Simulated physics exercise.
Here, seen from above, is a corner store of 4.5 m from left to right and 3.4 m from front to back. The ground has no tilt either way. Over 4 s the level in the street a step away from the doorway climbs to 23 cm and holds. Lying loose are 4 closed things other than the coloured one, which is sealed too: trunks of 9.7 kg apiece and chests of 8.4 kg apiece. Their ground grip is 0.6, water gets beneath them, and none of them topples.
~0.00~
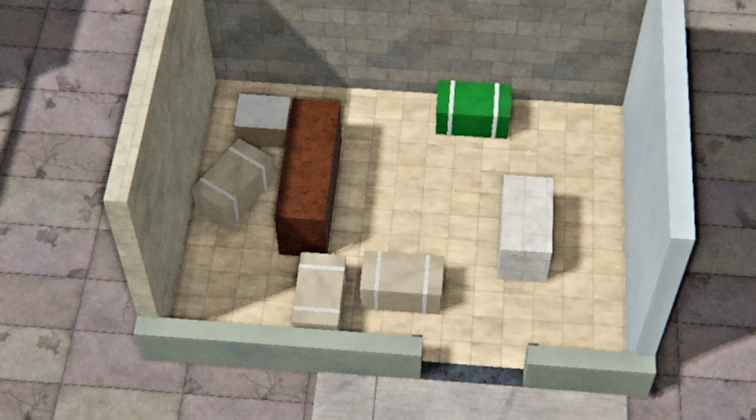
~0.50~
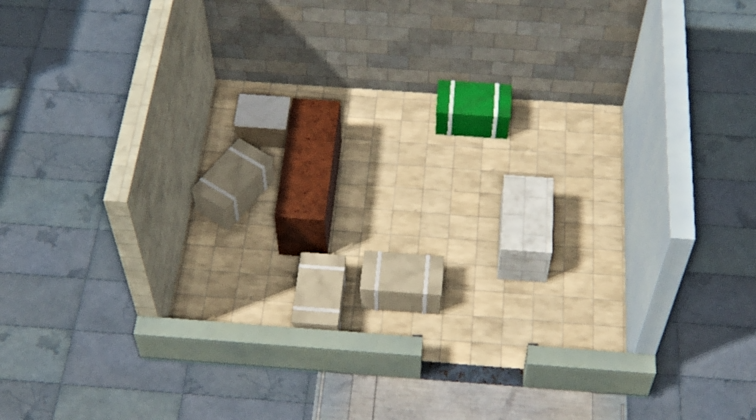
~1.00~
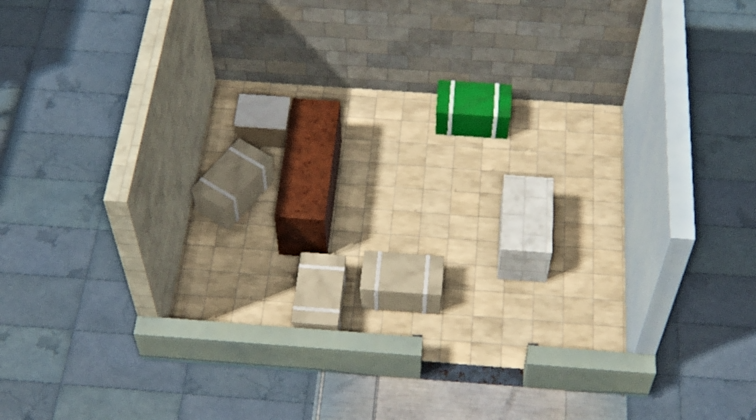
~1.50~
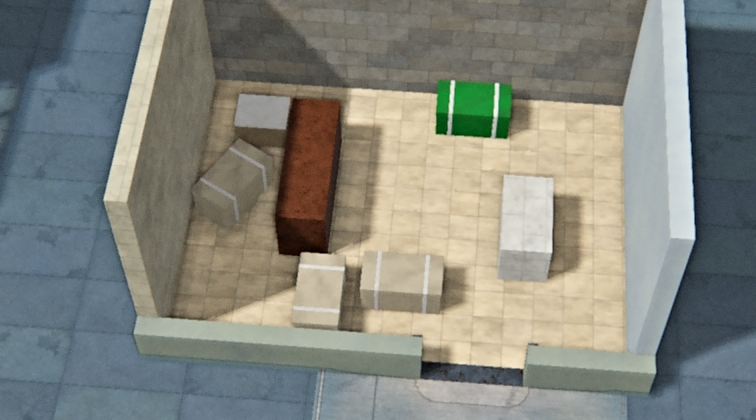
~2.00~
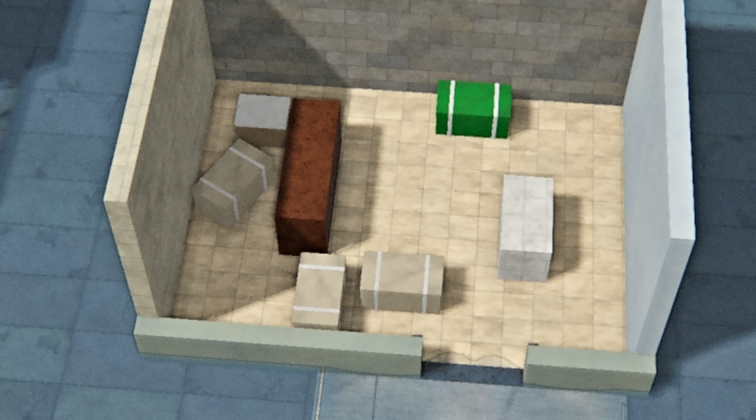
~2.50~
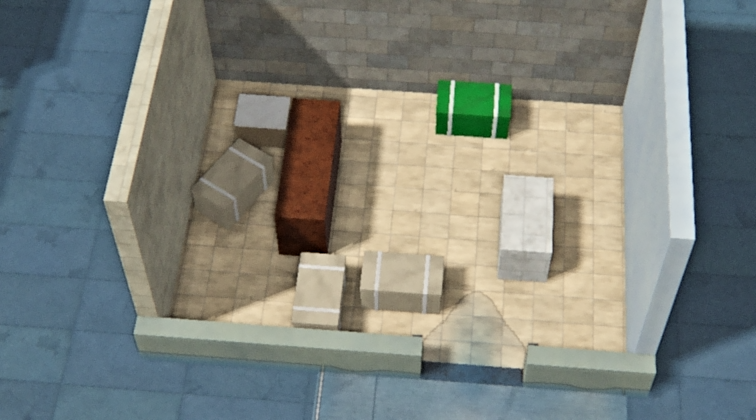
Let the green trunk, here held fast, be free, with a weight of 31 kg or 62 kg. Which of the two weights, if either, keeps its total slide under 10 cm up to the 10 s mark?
Only the heavier one.
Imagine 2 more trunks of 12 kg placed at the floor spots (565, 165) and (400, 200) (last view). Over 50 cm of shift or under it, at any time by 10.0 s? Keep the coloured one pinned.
Well, below half a metre and then beyond half a metre.
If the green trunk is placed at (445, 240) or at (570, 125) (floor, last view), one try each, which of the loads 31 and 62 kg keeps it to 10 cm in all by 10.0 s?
Respectively, the heavy option is needed and the heavy option is needed.
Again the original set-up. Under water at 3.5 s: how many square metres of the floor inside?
About 2.5 m2.
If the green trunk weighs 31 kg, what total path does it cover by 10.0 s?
Close to 80 centimetres all told.
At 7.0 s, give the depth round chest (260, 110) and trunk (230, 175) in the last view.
First about 3 cm, second about 0 cm.
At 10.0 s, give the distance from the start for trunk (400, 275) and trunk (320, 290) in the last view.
Respectively 250 and 0 centimetres.
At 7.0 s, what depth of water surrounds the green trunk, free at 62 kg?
Close to 6 cm deep.
After 3.5 s the green trunk would be 0 cm from its start with 31 kg and 0 cm from its start with 62 kg; 0 cm of water round it then.
After 4.5 s the green trunk would be 0 cm from its start with 31 kg and 0 cm from its start with 62 kg; 3 cm of water round it then.
After 7.0 s the green trunk would be 0 cm from its start with 31 kg and 0 cm from its start with 62 kg; 6 cm of water round it then.
After 10.0 s the green trunk would be 67 cm from its start with 31 kg and 0 cm from its start with 62 kg; 10 cm of water round it then.
